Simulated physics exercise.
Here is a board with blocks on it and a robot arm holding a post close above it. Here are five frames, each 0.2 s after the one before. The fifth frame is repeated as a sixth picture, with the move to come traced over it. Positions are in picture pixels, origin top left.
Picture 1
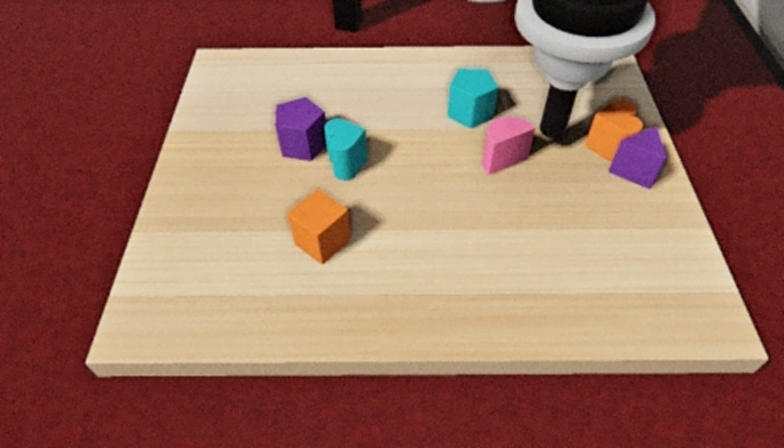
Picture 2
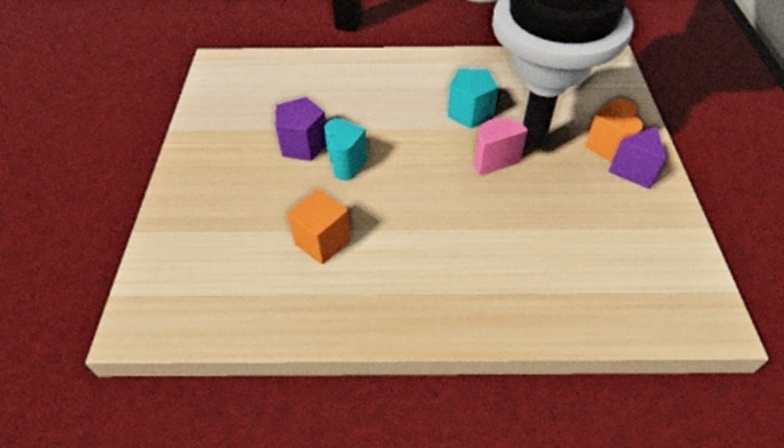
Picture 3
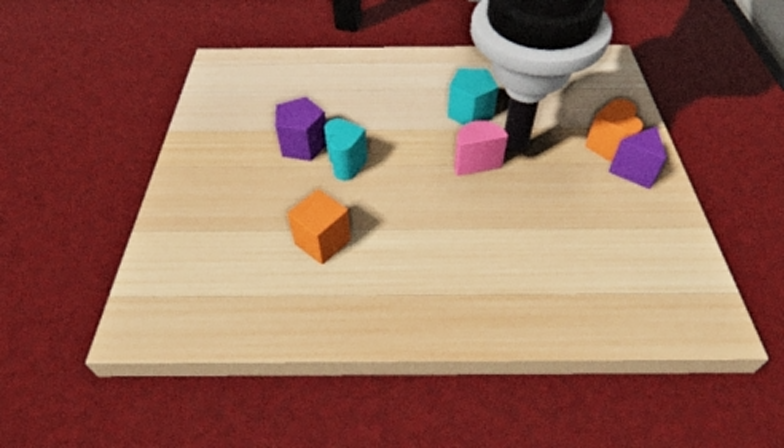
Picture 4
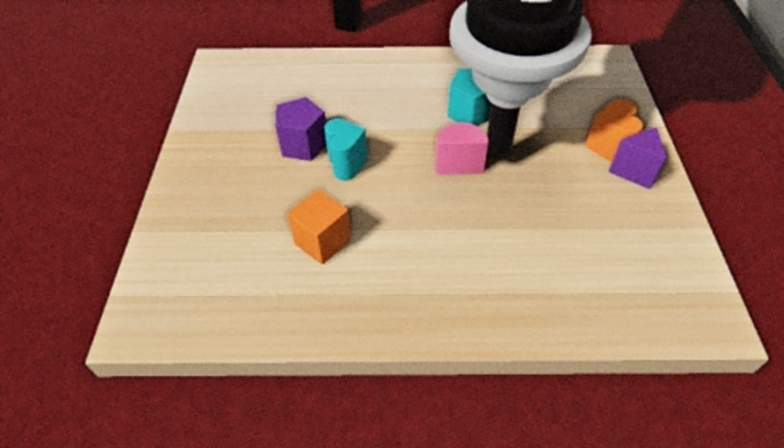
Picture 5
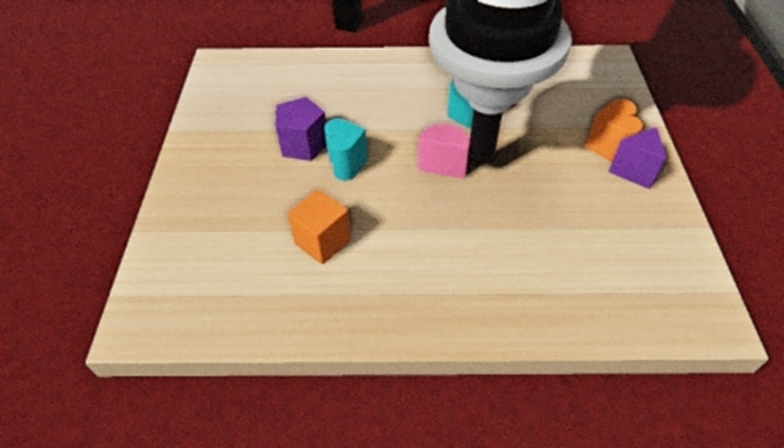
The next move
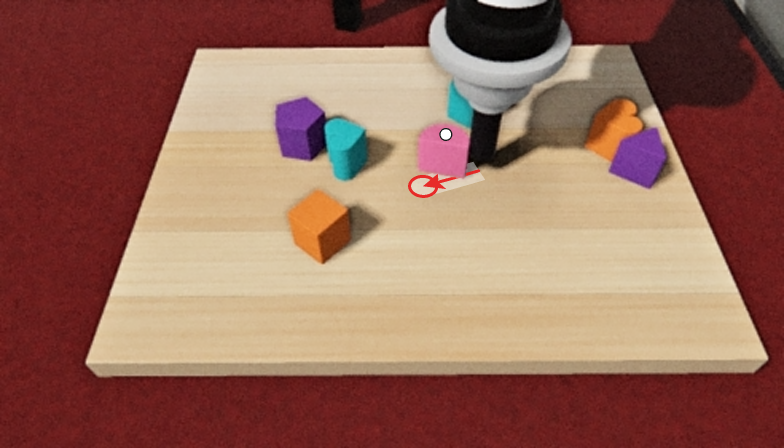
Robot arm with a black post pushing a pink block left across a wooden board, past a turquoise block behind it.
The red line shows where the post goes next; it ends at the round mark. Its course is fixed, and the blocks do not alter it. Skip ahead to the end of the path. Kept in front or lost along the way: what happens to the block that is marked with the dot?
Final position: To the side or behind.
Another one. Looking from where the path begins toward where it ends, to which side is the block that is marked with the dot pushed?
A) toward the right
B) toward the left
Choice A: Toward the right.
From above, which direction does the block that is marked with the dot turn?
I'd predict that, seen from above, the block that is marked with the dot rotates clockwise.
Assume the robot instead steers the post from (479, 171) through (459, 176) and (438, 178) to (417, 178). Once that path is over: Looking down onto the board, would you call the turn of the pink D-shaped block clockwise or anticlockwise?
Clockwise, looking down.
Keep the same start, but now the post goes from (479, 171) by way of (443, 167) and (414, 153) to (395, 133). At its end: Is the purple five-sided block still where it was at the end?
Yes, I think so.
The drawn path runs in a line from (479, 171) to (423, 186); the dot is on the pink D-shaped block.
What follows on the original path. Halfway along, post (453, 161); pink D-shaped block (422, 134), turned 35° clockwise.
At the end, post (424, 169); pink D-shaped block (405, 135), turned 70° clockwise; turquoise five-sided block not moved.
